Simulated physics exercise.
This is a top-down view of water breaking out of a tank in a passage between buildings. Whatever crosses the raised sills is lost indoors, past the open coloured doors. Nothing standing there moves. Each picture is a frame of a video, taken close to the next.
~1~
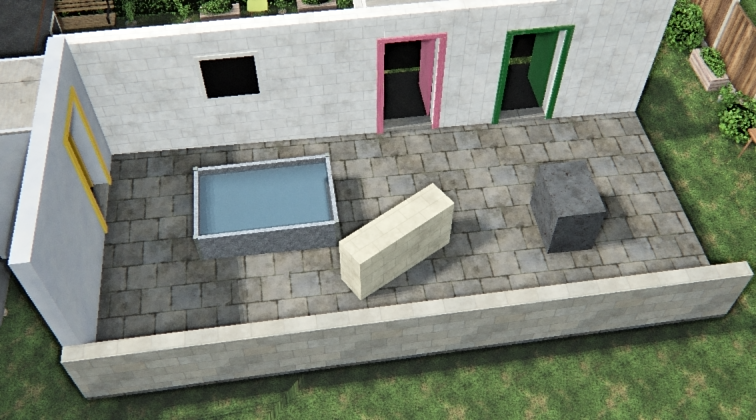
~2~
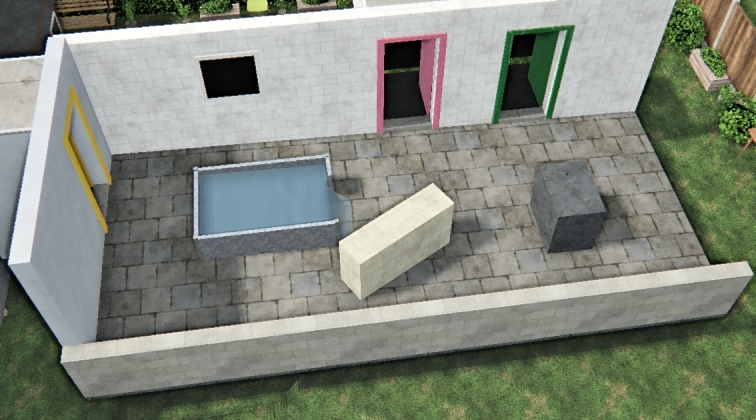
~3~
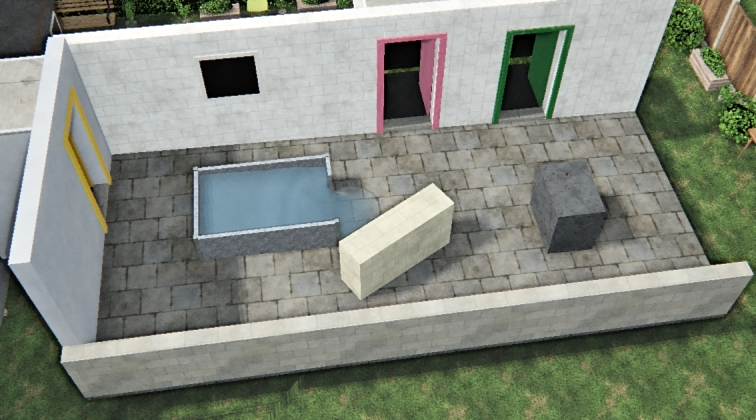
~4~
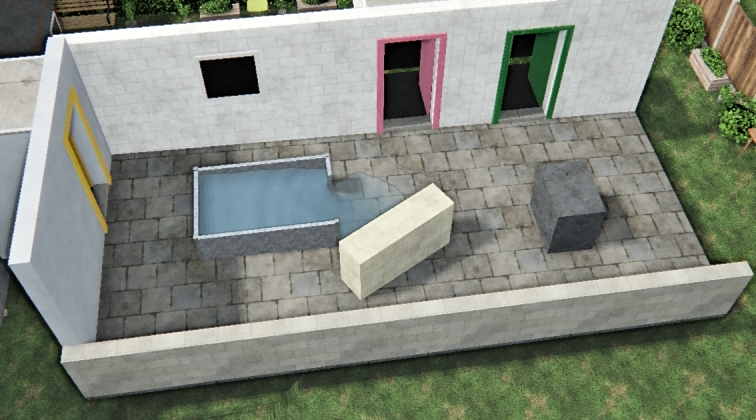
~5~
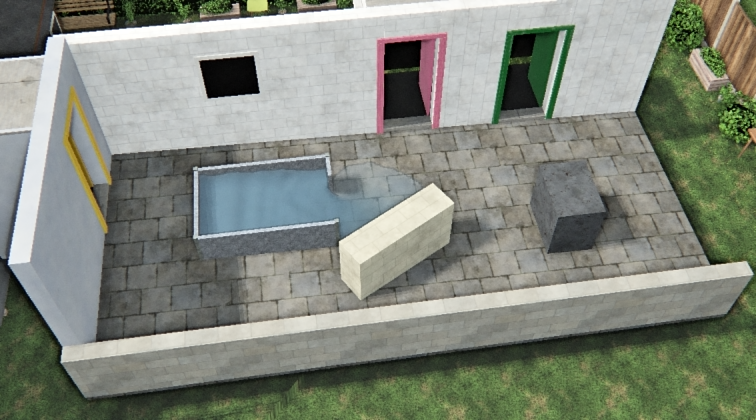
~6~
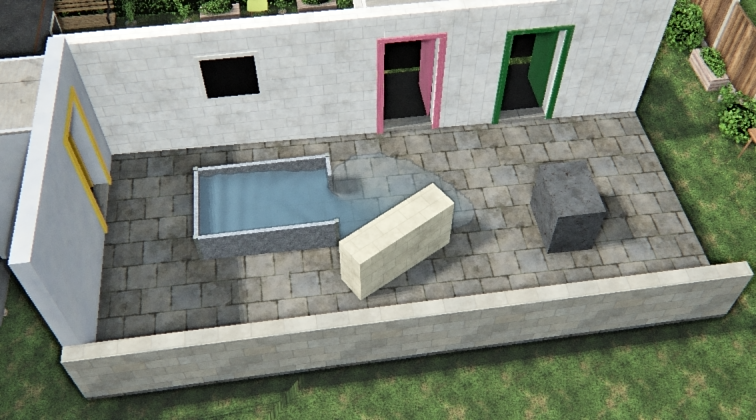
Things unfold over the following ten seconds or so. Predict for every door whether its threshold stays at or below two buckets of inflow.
The pink door stays at or below. The yellow door stays at or below. The green door goes above two buckets.
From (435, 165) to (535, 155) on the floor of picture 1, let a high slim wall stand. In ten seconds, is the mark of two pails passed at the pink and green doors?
With the barrier up, the pink door exceeds the limit and the green door stays within limit.
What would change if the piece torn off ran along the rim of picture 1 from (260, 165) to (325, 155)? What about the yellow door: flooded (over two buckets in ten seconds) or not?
The yellow one goes past it.
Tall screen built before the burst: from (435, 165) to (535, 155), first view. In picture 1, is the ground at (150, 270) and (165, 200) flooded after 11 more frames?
Note: Point one left unsoaked, point two left unsoaked.
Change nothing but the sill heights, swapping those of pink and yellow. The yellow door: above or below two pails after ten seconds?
Well, the yellow door gets less than that.
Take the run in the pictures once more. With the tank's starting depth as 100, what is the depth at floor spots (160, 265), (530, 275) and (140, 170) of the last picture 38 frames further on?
In the order asked, some 2, 4 and 0 in a hundred.
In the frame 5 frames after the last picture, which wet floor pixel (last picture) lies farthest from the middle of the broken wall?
I'd say at around (570, 189).
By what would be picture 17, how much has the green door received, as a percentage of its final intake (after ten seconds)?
Share by then: About 0 in a hundred.
A moment on, water covers 20 % of the floor; the pink door not reached, the yellow door not reached, the green door not reached.
Next, water covers 35 % of the floor; the pink door wet at the sill, nothing in, the yellow door not reached, the green door wet at the sill, nothing in.
Then, water covers 40 % of the floor; the pink door wet at the sill, nothing in, the yellow door not reached, the green door over two buckets in.
Later, water covers 45 % of the floor; the pink door wet at the sill, nothing in, the yellow door not reached, the green door over two buckets in.
In the end, water covers 45 % of the floor; the pink door wet at the sill, nothing in, the yellow door not reached, the green door over two buckets in.
